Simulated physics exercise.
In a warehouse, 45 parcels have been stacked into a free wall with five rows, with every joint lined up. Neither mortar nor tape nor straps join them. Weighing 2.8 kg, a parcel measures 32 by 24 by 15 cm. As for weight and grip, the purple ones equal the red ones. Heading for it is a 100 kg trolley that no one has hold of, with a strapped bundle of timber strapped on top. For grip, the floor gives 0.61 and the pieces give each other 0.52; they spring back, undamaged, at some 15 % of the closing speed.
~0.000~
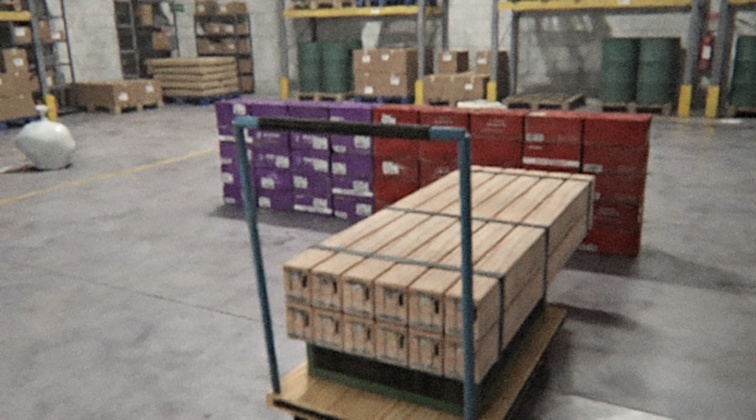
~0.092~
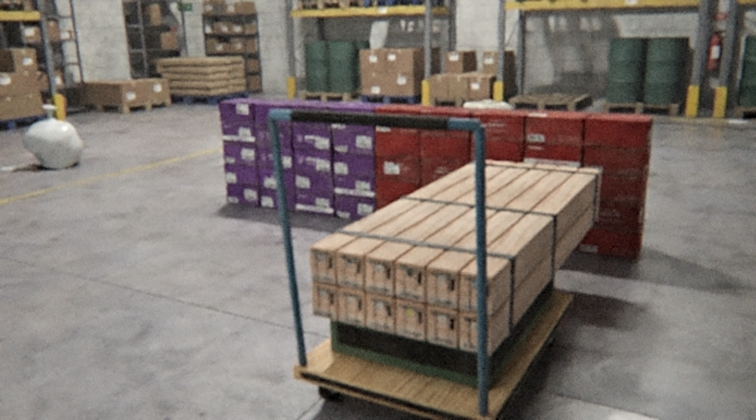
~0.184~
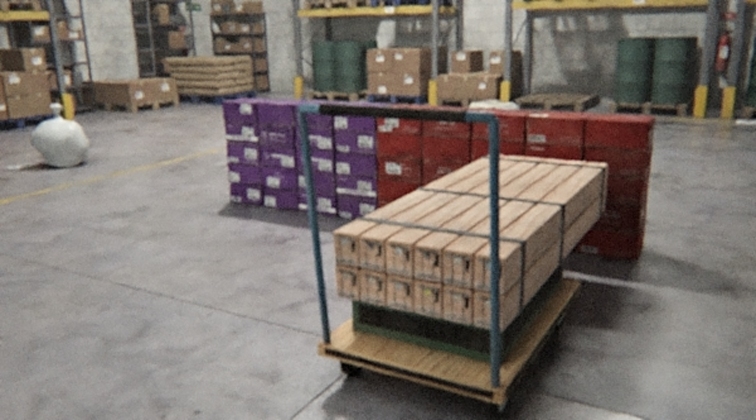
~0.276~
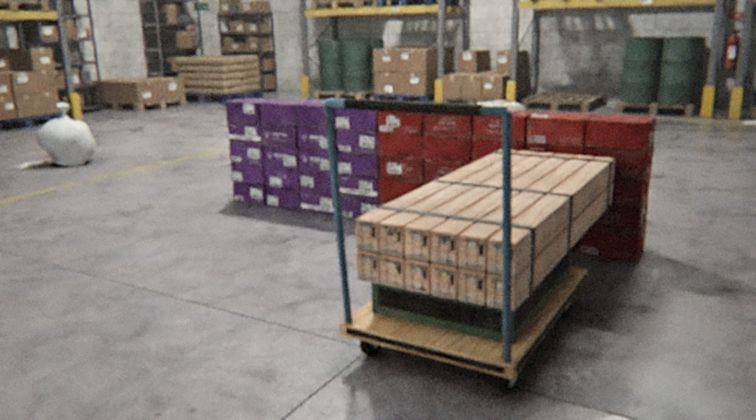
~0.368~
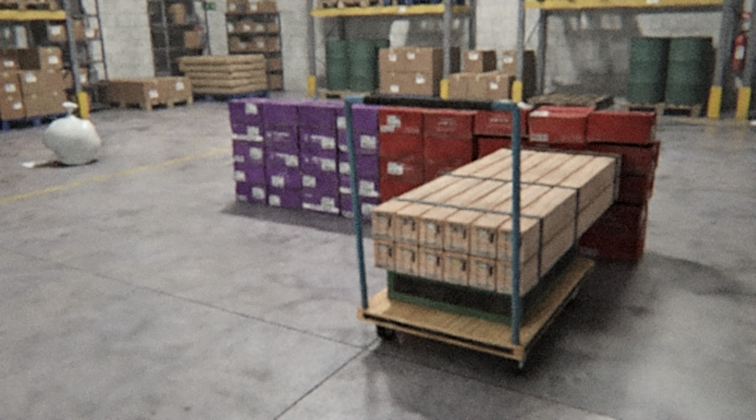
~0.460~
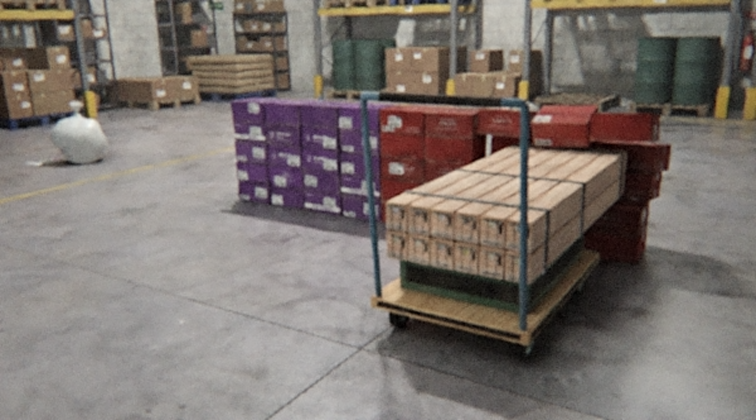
Trolley loaded with strapped wooden beams rolling away into a wall of purple and red boxes, shoving and tilting several red ones.
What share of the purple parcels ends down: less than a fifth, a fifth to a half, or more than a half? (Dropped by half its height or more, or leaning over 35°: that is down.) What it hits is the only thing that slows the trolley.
Down count: Below twenty percent.
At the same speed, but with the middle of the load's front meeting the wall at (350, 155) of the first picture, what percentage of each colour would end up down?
Down at the end: Purple 20 percent, red 10 percent.
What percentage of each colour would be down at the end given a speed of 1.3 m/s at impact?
The purple would finish 0 in a hundred down, the red 50 in a hundred.
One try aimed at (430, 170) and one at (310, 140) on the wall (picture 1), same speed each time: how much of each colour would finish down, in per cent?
Down by colour - purple: 0%, then 40%; red: 50%, then 0%.
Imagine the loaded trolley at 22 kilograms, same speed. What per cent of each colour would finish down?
Down at the end: Purple 0 per cent, red 40 per cent.
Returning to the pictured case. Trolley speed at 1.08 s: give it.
0.7 m/s, roughly.
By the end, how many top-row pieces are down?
Count: 2.
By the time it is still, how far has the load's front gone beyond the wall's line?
110 cm beyond.
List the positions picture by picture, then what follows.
In the first frame (each place is the centre of the face we see best; the camera moves round a little), load (592, 195) 60 cm short of the wall; top purple parcel (232, 113); top red parcel (496, 127); all as stacked.
Load (599, 187) 43 cm short of the wall; top purple parcel (236, 113), in the second frame.
Load (606, 180) 25 cm short of the wall; top purple parcel (239, 113), in the third frame.
Load (613, 174) 7 cm short of the wall; top purple parcel (242, 112), in the fourth frame.
Load (618, 169) 8 cm into the wall's line; top purple parcel (244, 112); top red parcel (499, 122) tilted 5°; steepest lean 7°, the parcel at (556, 129); 9 have shifted, in the fifth frame.
Load (625, 166) 21 cm into the wall's line; top purple parcel (247, 112); top red parcel (501, 123) tilted 6°; steepest lean 18°, the parcel at (560, 135); 9 have shifted, in the sixth frame.
By 0.70 s, load 54 cm past the wall's line, still rolling; none of the 20 purple parcels down (6 of 45 in all colours); top purple parcel unmoved; top red parcel tilted 35°, 7 cm lower.
By 1.08 s, load 91 cm past the wall's line, still rolling; none of the 20 purple parcels down (8 of 45 in all colours); top purple parcel unmoved; top red parcel on its side.
When it is over (2.6 s), load 1.11 m past the wall's line, stopped; none of the 20 purple parcels down (8 of 45 in all colours); top purple parcel unmoved; top red parcel on its side. That is 0 per cent. In pixels of the last frame, middles, top purple parcel near (258, 110), top red parcel near (558, 178).
